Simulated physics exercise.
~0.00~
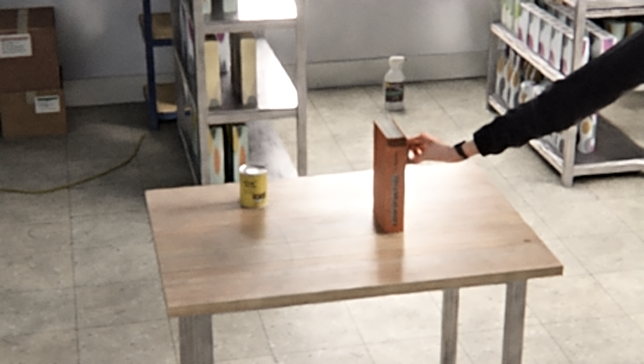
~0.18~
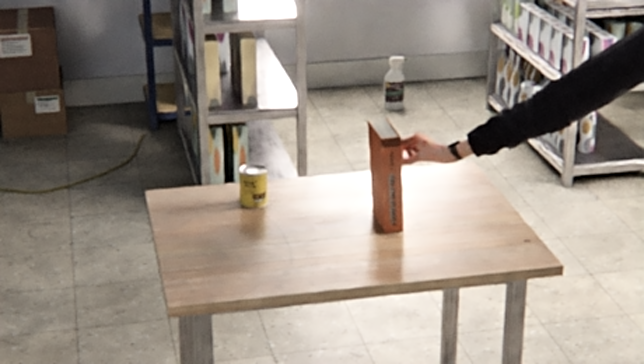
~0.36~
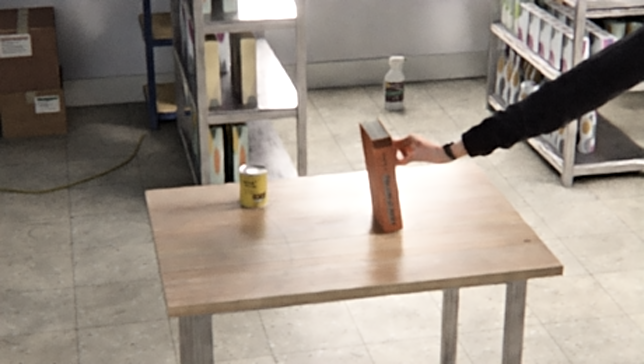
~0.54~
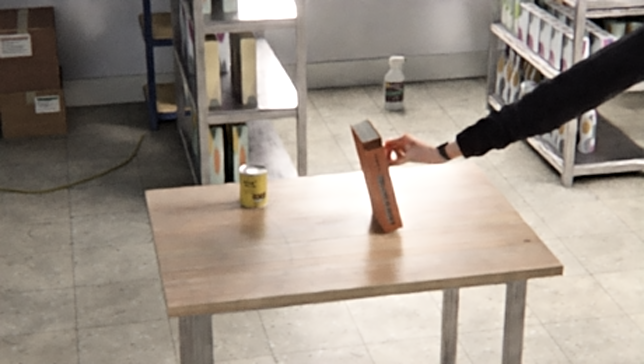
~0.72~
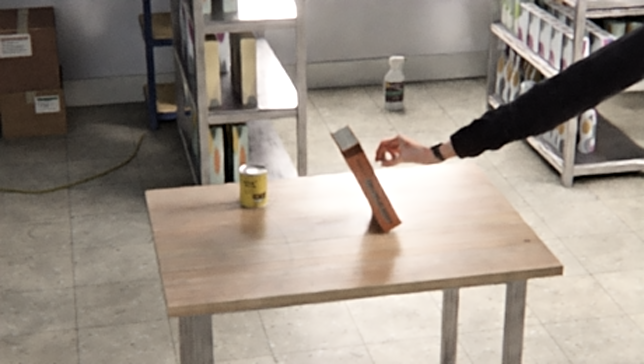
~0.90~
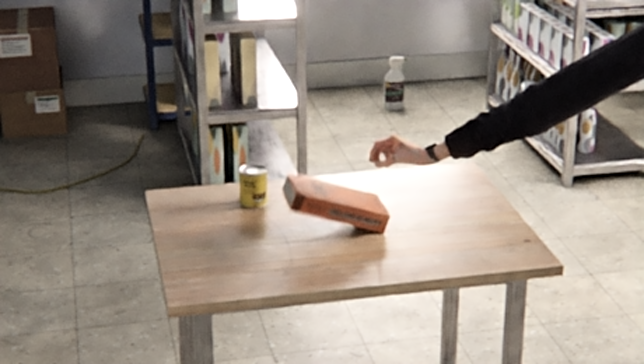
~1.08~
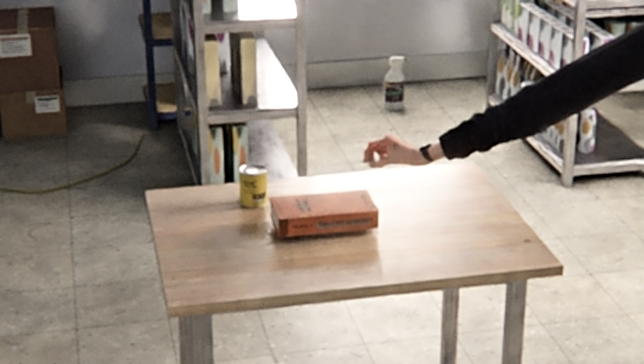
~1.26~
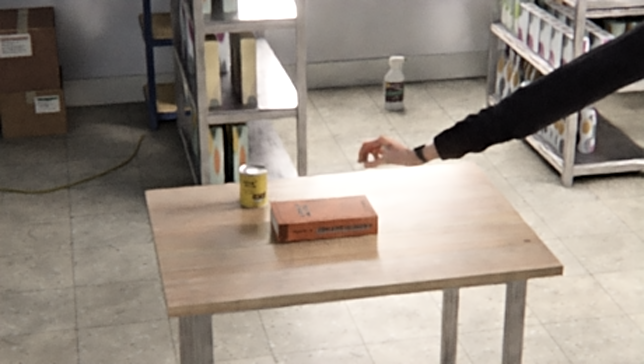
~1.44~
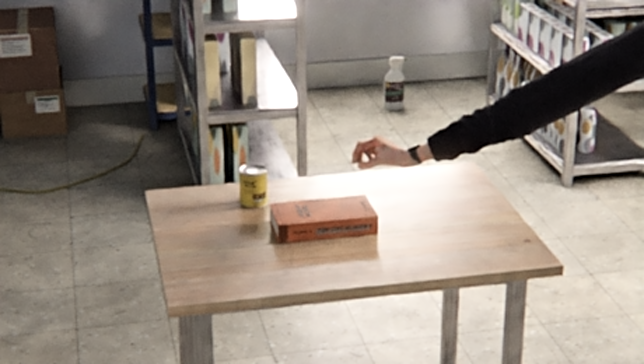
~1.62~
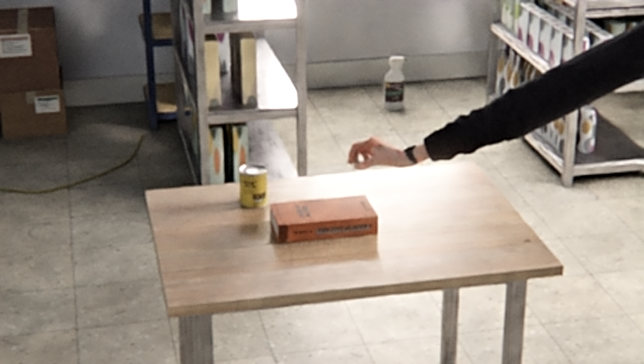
At the start, an orange book stands upright on a wooden table, with a yellow tin to its left and shelves behind, while a dark-sleeved arm reaches in from the right and touches the book near its top. The hand pushes left, and the book begins to lean. It tilts further until it tips away from the fingers and topples toward the tin. The book lands on its side and settles flat, close to the tin, which stays in place. The hand drifts slightly left above the table as the book lies still.
